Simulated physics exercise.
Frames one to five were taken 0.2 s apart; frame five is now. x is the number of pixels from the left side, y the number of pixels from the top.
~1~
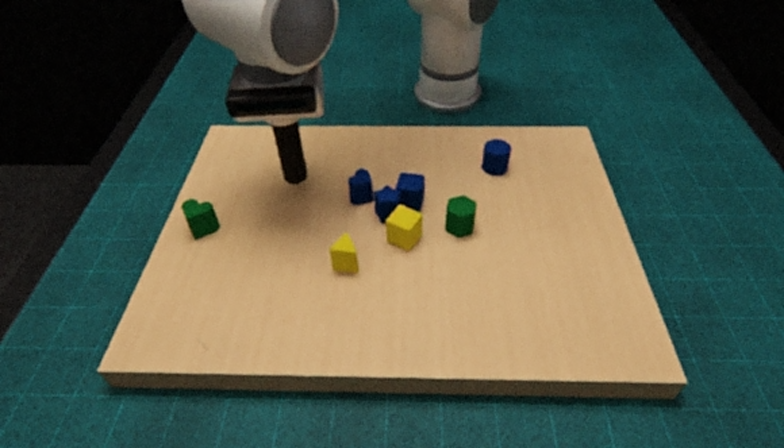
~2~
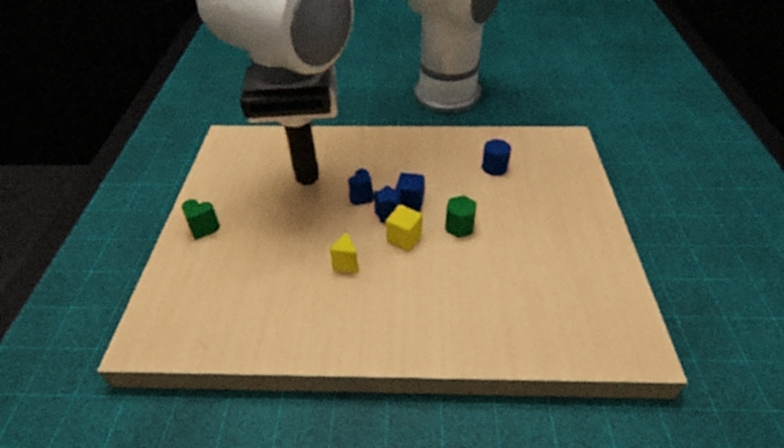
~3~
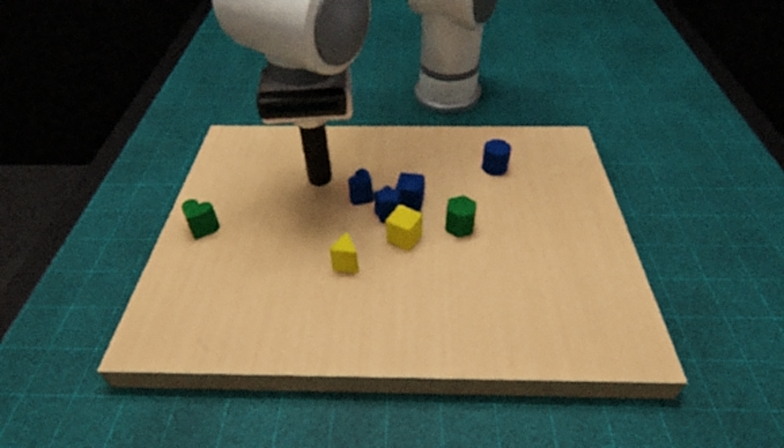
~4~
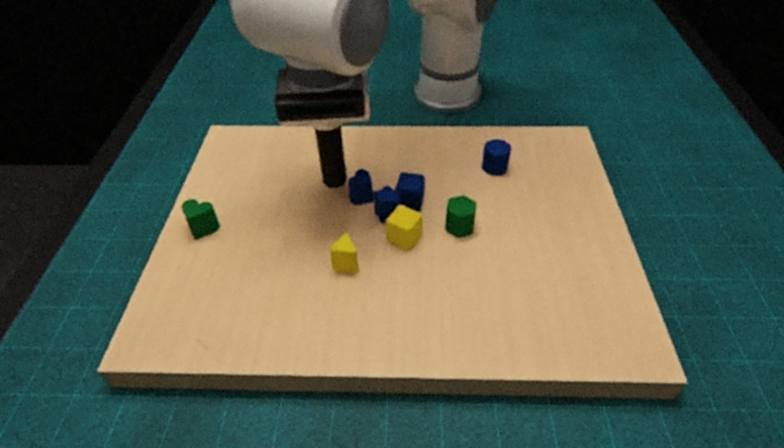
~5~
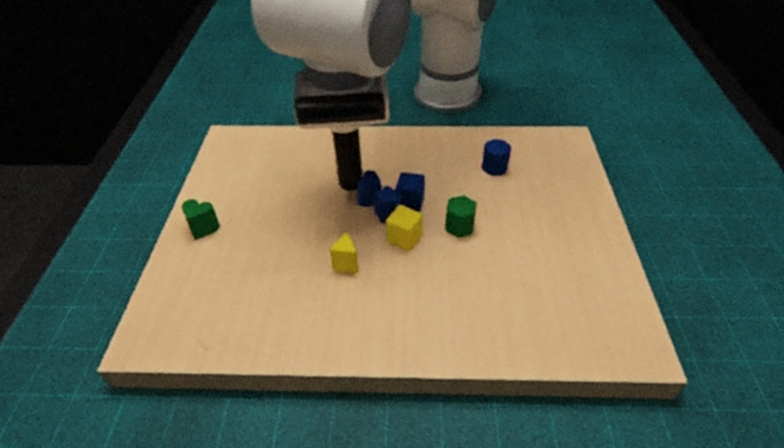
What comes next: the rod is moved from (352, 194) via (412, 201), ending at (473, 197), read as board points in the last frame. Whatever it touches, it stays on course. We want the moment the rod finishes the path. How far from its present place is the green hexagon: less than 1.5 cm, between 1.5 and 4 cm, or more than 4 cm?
Goes under 1.5 cm.
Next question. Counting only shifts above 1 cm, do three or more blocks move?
Final answer: Yes.
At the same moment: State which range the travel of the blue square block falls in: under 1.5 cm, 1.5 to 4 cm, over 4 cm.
If I had to pick, the blue square block travels beyond 4 cm here.
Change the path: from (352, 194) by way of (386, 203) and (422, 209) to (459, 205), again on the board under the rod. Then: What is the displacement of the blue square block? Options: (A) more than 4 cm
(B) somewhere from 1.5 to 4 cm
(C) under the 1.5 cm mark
A
On the path given first. One third of the way, rod (391, 191); blue heart block (410, 186); blue star-shaped block (398, 200), turned 60° clockwise; blue square block (433, 183), turned 30° anticlockwise.
Two thirds of the way, rod (433, 190); blue heart block (452, 187); blue star-shaped block (398, 200), turned 65° clockwise; blue square block (475, 184), turned 25° anticlockwise.
At the end, rod (474, 186); blue heart block (492, 186), turned 25° clockwise; blue star-shaped block (398, 200), turned 65° clockwise; blue square block (516, 187); green hexagon unmoved.
